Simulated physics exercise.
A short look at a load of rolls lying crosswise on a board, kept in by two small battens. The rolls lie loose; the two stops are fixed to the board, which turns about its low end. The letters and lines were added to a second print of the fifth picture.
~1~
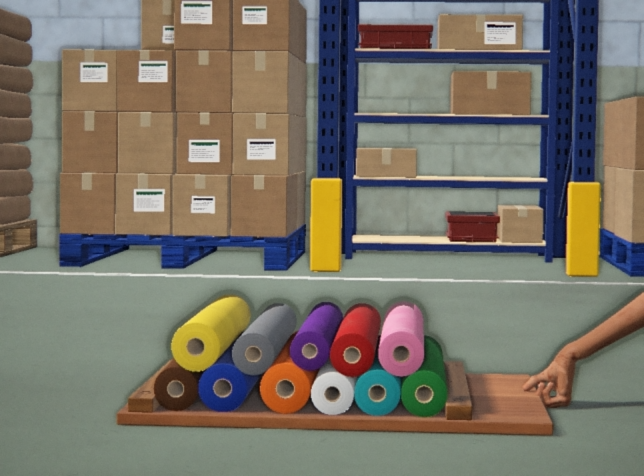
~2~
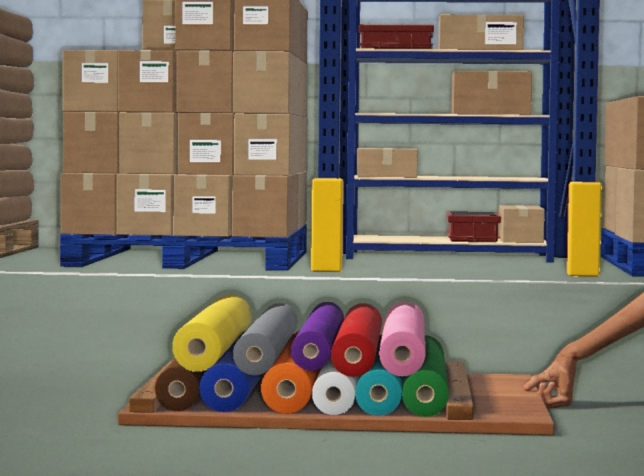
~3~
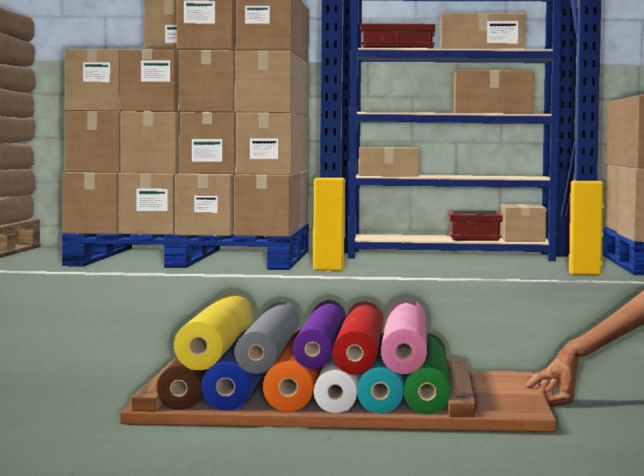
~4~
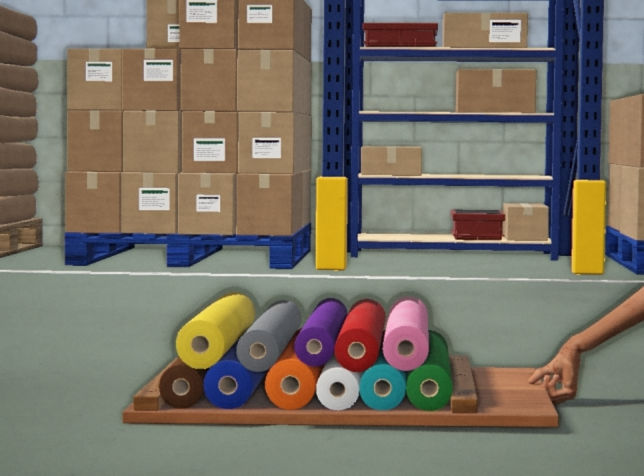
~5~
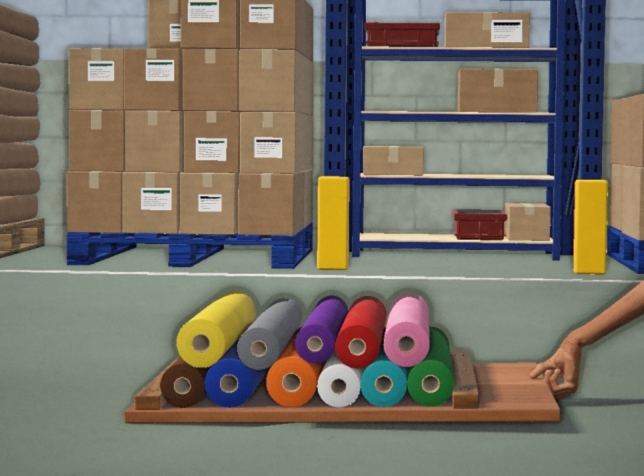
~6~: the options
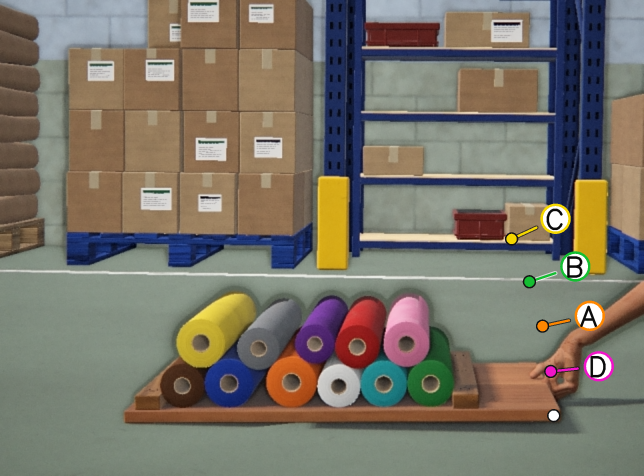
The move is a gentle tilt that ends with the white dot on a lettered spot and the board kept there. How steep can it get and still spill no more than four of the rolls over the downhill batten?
Raise it to C.
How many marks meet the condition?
Four of them.
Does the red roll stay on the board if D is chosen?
Yes.
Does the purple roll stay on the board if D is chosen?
Yes.
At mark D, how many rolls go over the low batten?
With D, none.
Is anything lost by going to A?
No, at A.
On the marked copy, A at (543, 326); B at (529, 282); C at (511, 239); D at (551, 371); the white dot at (554, 416).
Taking C. A third of the way, board at 16°.
Two thirds of the way, board at 26°.
When it is over, board at 26°, one over the low batten (yellow).
As for the rest, A none over the low batten; B none over the low batten; D none over the low batten.
